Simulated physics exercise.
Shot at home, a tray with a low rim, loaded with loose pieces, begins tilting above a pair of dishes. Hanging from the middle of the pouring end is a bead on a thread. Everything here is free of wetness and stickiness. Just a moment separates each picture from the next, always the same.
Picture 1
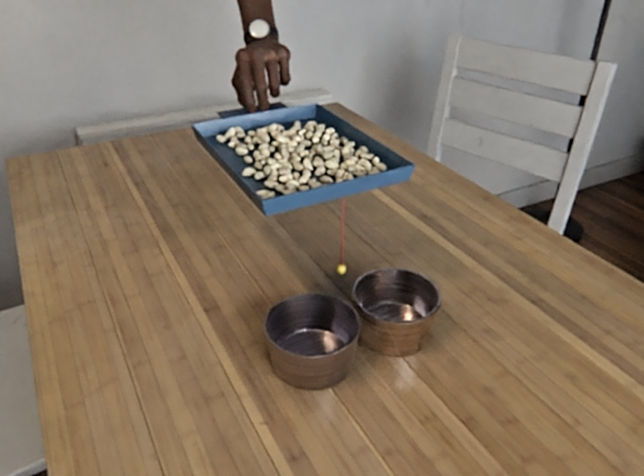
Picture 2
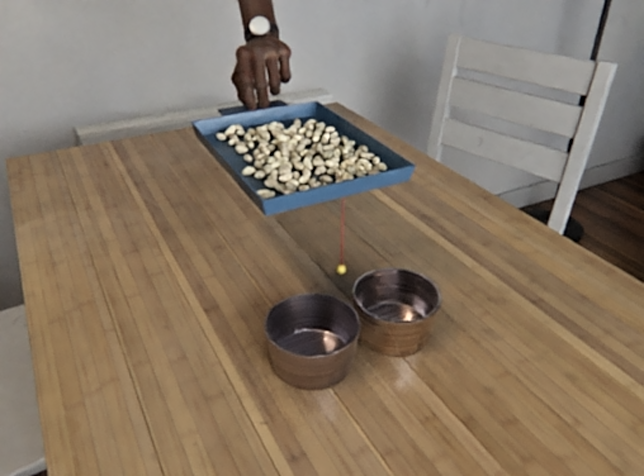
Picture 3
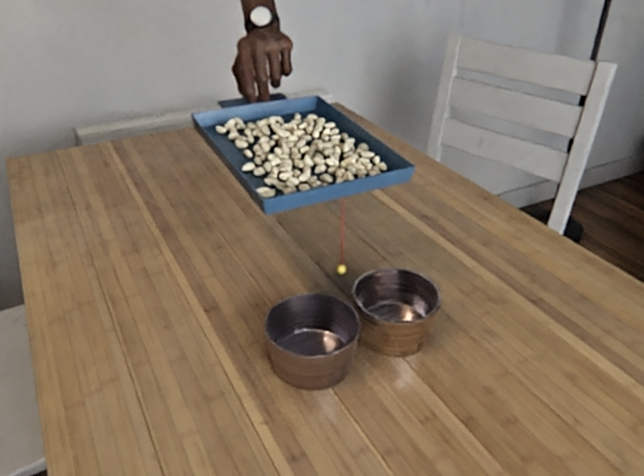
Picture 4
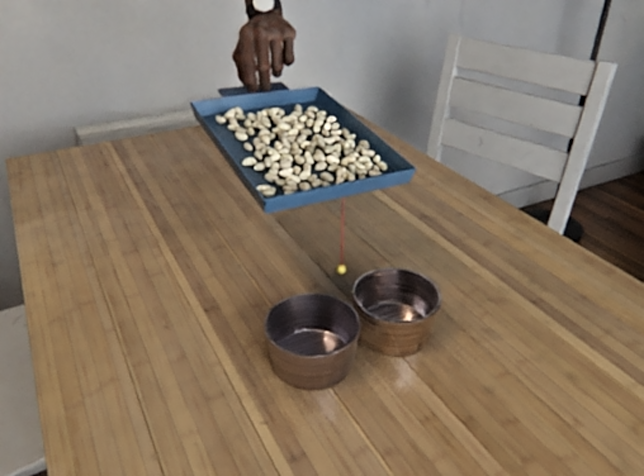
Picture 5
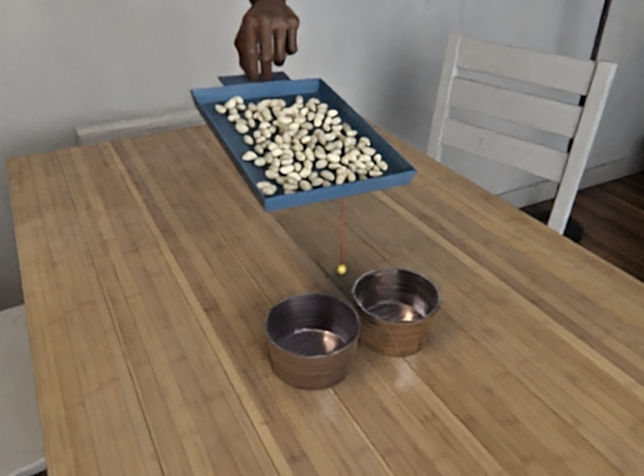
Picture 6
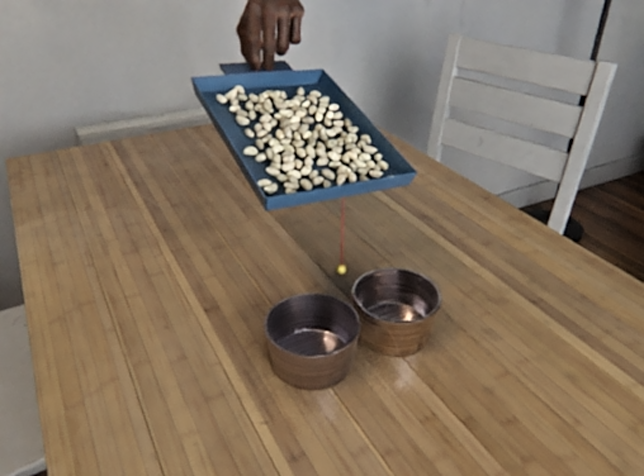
At a wooden table, a hand gradually raised the back of a blue tray of white beans above two small bowls, and the tray tilted toward its front edge while the hanging bead stayed still.
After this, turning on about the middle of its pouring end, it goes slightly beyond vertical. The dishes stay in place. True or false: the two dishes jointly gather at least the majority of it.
True, they gather the majority.
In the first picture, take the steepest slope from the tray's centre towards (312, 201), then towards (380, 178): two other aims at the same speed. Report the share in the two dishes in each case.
I'd say roughly 70 percent with the first slope, 40 percent with the other.
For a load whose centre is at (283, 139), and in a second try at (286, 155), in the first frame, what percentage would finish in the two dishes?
Close to 70 and close to 60 per cent.
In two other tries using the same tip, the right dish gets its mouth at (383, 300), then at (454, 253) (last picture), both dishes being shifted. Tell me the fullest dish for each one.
Well, the first go goes to the rightmost dish, and the second to the leftmost dish.
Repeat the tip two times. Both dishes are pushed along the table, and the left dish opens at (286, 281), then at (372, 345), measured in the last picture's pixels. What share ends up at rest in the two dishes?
The first try yields 10% and the second yields 20%.
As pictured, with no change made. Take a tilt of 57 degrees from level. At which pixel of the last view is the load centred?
In the last view the centre sits at roughly (346, 133).
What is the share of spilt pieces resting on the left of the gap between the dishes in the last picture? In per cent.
Estimate: Near 20 per cent.
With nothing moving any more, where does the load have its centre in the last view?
Close to (393, 323), more or less.
Just after the last frame, tray tipped steeply; every one on the tray.
A moment on, tray tipped right over; almost all on the tray; just a few in the right dish; just a few in the air.
Further on, tray tipped past a quarter turn; about a tenth in the left dish; roughly two thirds in the right dish; roughly a quarter outside both; just a few in the air.
When it is over, tray tipped past a quarter turn; about a tenth in the left dish; roughly two thirds in the right dish; roughly a quarter outside both; just a few in the air.
